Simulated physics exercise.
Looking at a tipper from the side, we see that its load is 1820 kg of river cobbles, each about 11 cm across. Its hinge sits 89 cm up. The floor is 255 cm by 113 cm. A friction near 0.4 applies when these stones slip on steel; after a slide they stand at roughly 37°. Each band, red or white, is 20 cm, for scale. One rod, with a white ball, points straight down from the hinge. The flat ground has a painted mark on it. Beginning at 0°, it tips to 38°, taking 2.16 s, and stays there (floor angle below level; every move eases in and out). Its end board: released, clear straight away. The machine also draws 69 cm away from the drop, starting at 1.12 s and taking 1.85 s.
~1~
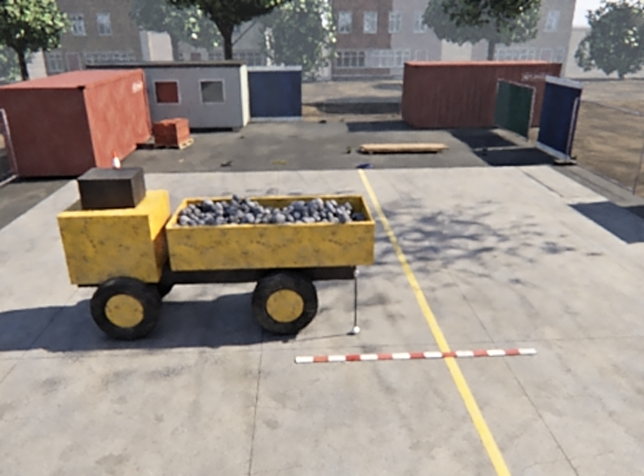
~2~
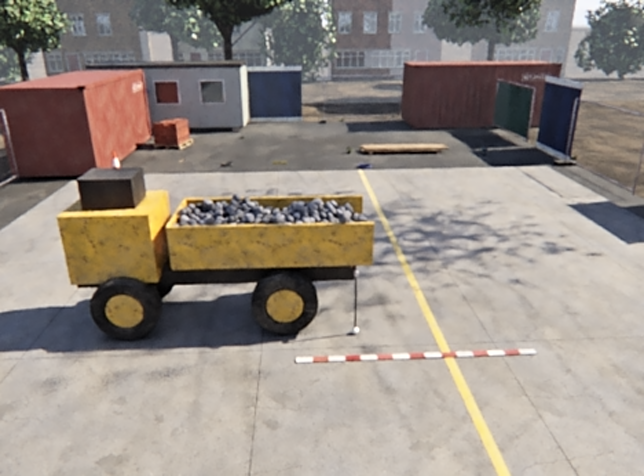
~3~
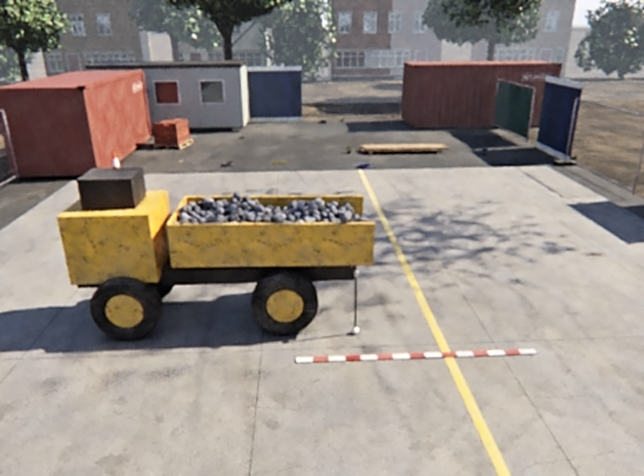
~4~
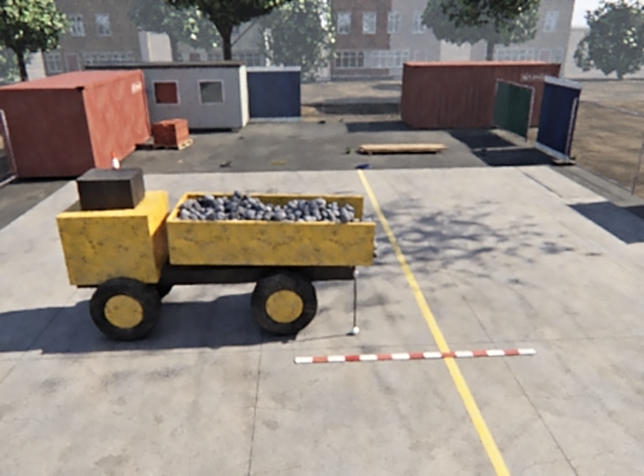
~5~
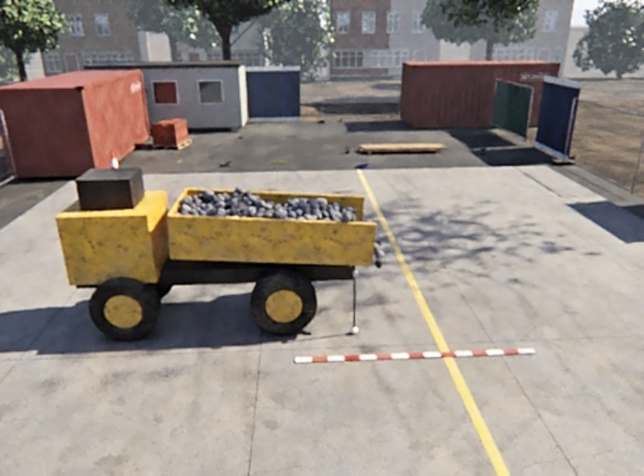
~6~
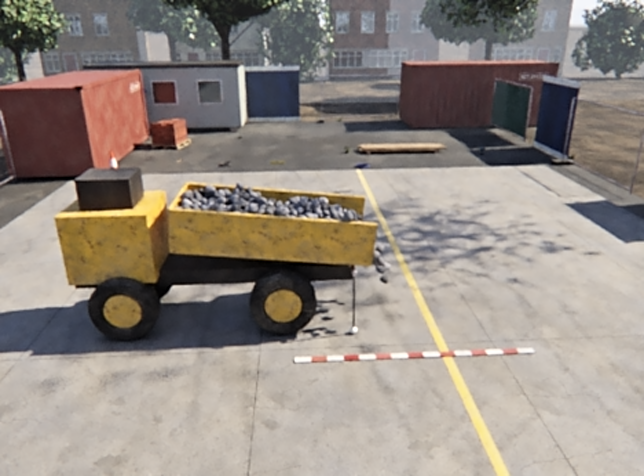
A yellow tipper's bed slowly tilts up at the front as a few stones drop behind.
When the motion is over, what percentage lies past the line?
Close to 25 percent.
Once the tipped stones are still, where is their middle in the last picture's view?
Somewhere around (394, 301) in the last picture.
A little later the floor is at 32°; 76 % in the body, 23 % short of the line, 1 % past the line; the foremost stones are at (431, 304).
Then the floor is at 38°; 28 % in the body, 62 % short of the line, 10 % past the line; the foremost stones are at (468, 298).
Later still the floor is at 38°; 0 % in the body, 75 % short of the line, 25 % past the line; the foremost stones are at (525, 311).
In the end the floor is at 38°; 0 % in the body, 75 % short of the line, 25 % past the line; the foremost stones are at (525, 311).
